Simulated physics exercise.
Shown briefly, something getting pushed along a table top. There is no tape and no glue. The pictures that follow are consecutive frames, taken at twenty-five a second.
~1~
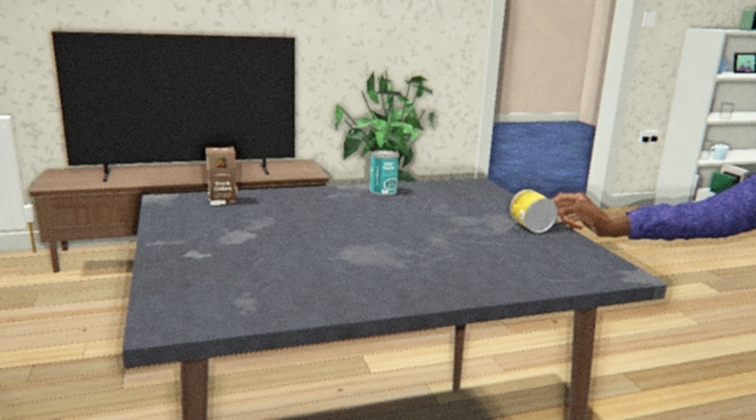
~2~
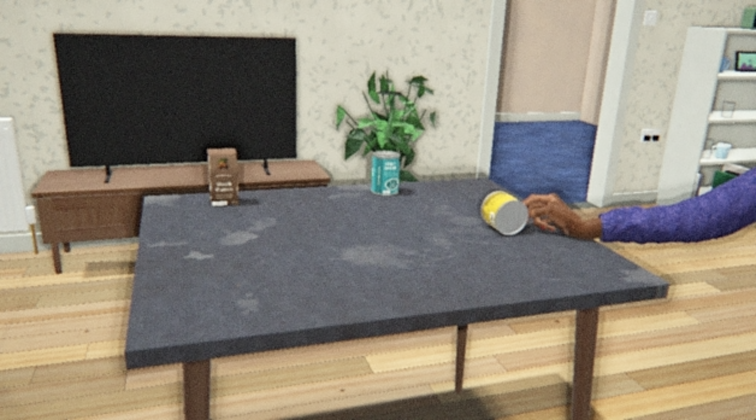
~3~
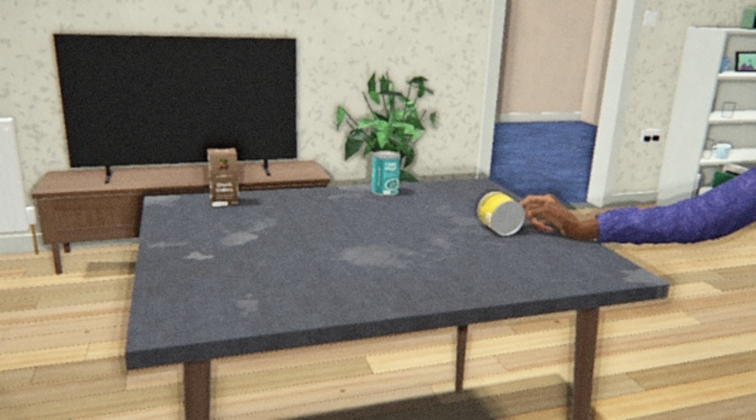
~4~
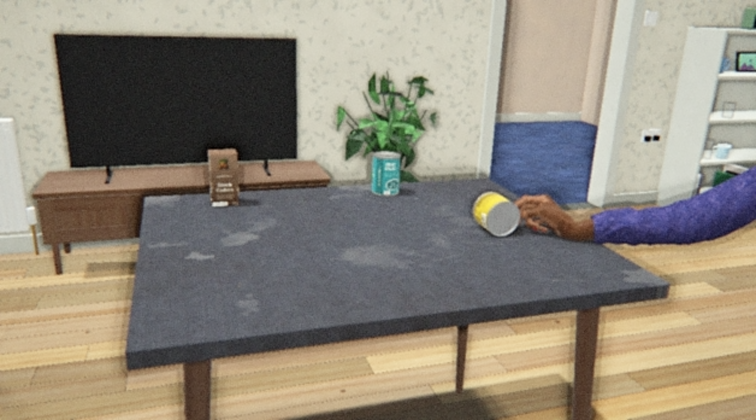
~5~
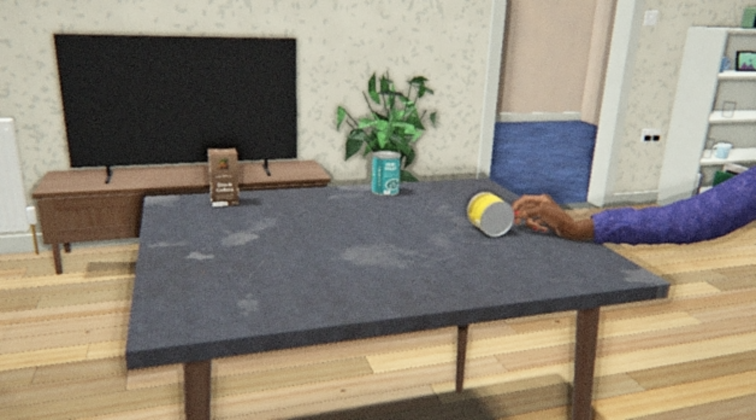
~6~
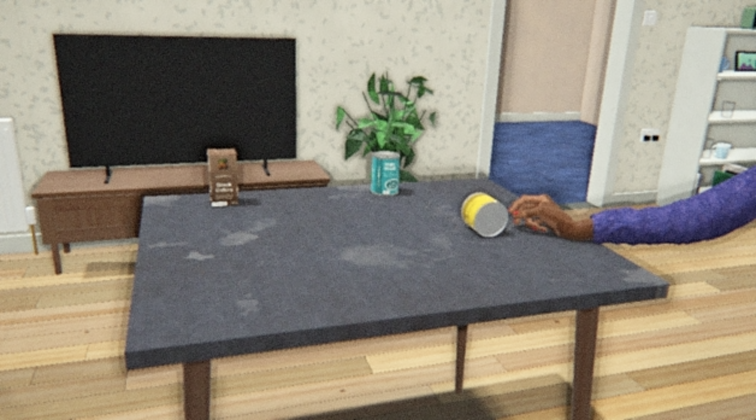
In a living room, a hand in a purple sleeve reaches in from the right and pushes a yellow tin lying on its side leftward across a dark table. The tin then shifts a little farther left, a small gap opening between it and the fingers, while a teal can and brown packet stay still.
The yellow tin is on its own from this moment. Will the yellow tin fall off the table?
No, it stays up on the table.
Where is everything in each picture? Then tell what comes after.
In the first picture, under the hand; yellow tin (533, 211).
In the second picture, under the hand; yellow tin (504, 213).
In the third picture, under the hand; yellow tin (501, 213).
In the fourth picture, yellow tin (496, 214).
In the fifth picture, yellow tin (490, 214) shifted a little.
In the sixth picture, yellow tin (484, 215) shifted a little.
Then, 0.10 s on from there, yellow tin shifted about its own width near (472, 215).
Then, 0.20 s on from there, yellow tin shifted about its own width near (462, 216).
Then, 0.30 s on from there, yellow tin shifted about its own width near (454, 217).
Then, 0.50 s on from there, yellow tin shifted about its own width near (443, 218).
In the end, moved from the start, yellow tin. At the end, from the last picture's camera, yellow tin near (441, 218).
